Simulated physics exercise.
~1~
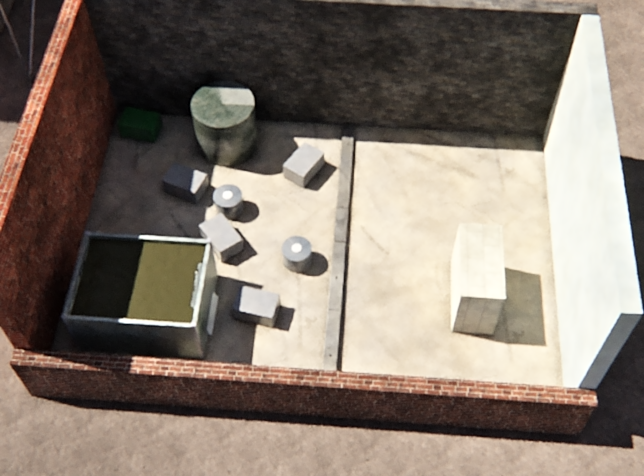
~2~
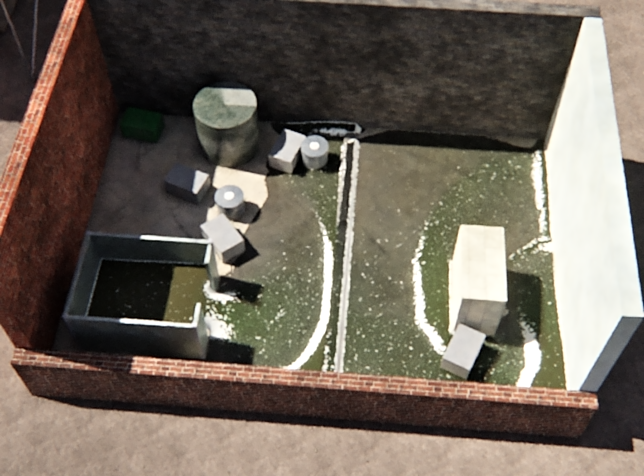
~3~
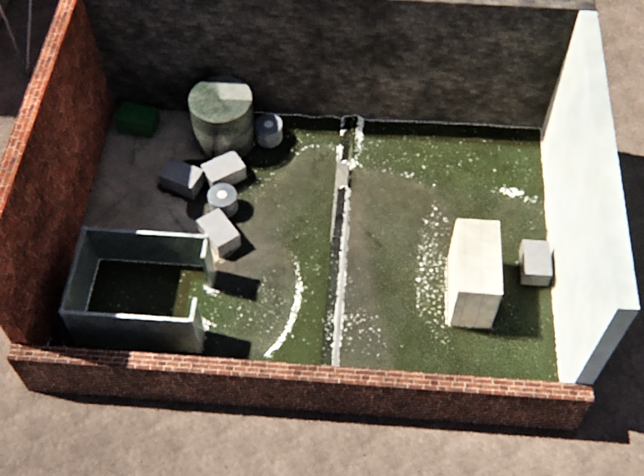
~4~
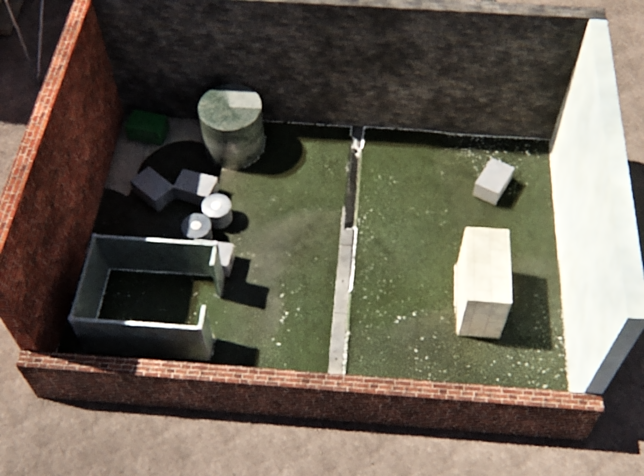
In a walled yard with a pale concrete floor, a tank of murky water stands at the lower left near scattered grey blocks and round tubs, with a green crate in the far left corner. The tank's right side opens and greenish water rushes out across the low kerb, edged with white foam. One grey block is carried over to the right side, while others shift toward the back. The water spreads and calms as that block drifts around the pale upright box. Finally it sits toward the back right, the other loose pieces cluster on the left, and the green crate remains in its corner.
